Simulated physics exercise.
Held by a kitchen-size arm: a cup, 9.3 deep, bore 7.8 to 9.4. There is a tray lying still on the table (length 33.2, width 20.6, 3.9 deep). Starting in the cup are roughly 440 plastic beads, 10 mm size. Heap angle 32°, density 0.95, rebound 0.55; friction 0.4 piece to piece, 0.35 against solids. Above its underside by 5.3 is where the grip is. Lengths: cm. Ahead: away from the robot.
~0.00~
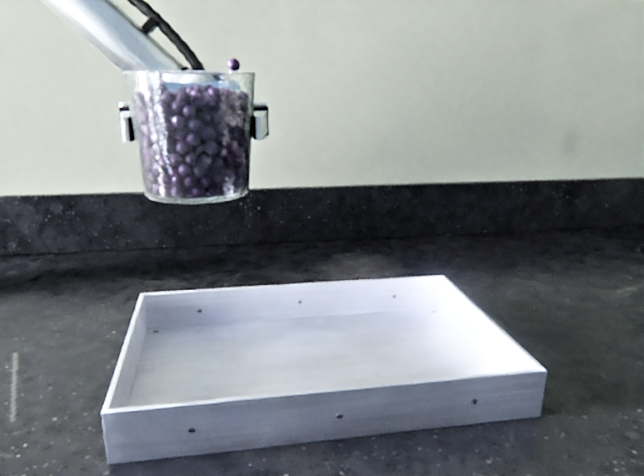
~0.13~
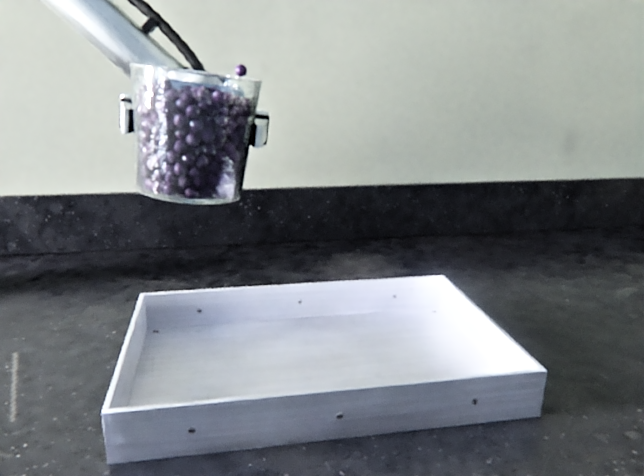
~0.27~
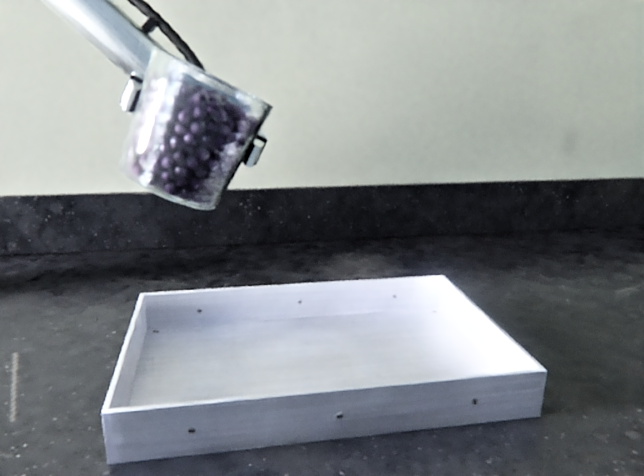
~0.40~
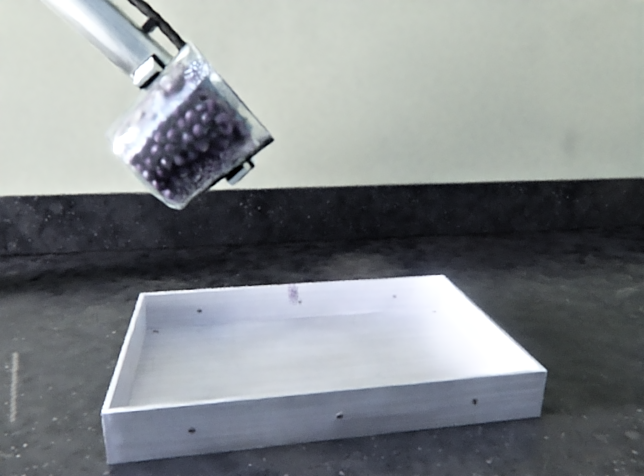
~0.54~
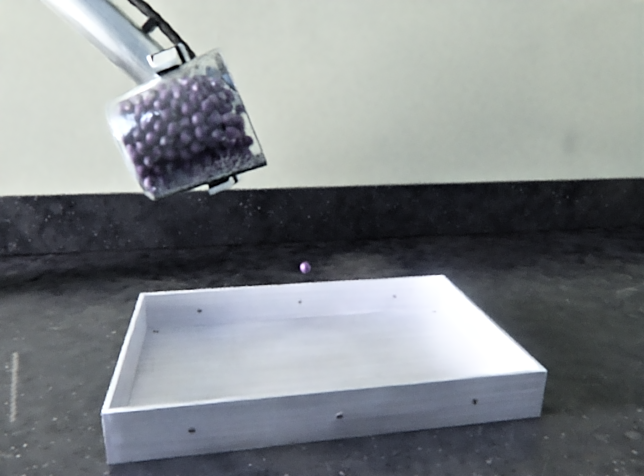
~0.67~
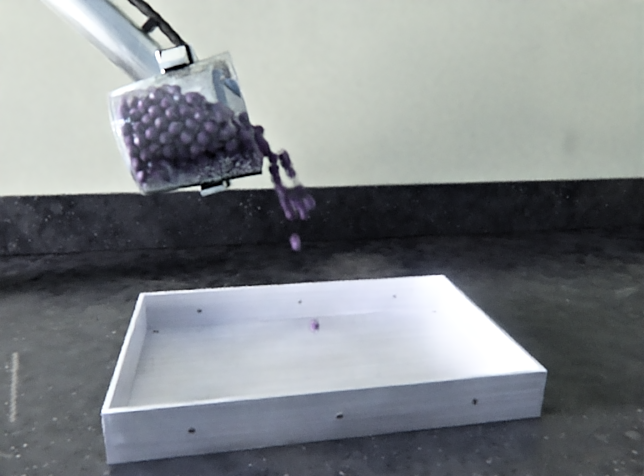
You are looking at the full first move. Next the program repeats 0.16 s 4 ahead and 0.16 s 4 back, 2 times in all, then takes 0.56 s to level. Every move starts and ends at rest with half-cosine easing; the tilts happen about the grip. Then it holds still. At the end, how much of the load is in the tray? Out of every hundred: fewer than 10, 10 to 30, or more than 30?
More than 30 out of every hundred.
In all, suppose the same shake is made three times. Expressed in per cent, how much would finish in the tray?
About 70 %.
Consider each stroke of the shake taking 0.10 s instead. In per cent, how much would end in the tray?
Estimate: Close to 75 percent.
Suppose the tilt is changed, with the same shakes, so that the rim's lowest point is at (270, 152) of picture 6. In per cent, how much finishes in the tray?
Some 25 per cent.
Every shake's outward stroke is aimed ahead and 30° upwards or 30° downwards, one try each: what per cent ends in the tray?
Some 60 and 45 per cent.
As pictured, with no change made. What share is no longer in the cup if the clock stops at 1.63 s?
About 60 in a hundred parts are out by then.
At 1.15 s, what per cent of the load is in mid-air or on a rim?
Roughly 2 per cent.
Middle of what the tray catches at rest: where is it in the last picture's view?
Roughly at (377, 357) in the last picture.
By 1.15 s, tilted 76° forward, highest piece 23 above the table; 269 in the cup, 163 in the tray, 9 in flight or on a rim.
By 1.63 s, tilted 30° forward, highest piece 24 above the table; 255 in the tray, 186 in the cup.
By 2.07 s, level, highest piece 24 above the table; 255 in the tray, 186 in the cup.
By 3.12 s, level, highest piece 24 above the table; 255 in the tray, 186 in the cup.
Final count, 255 in the tray, 186 in the cup. That is 58 % in the tray.
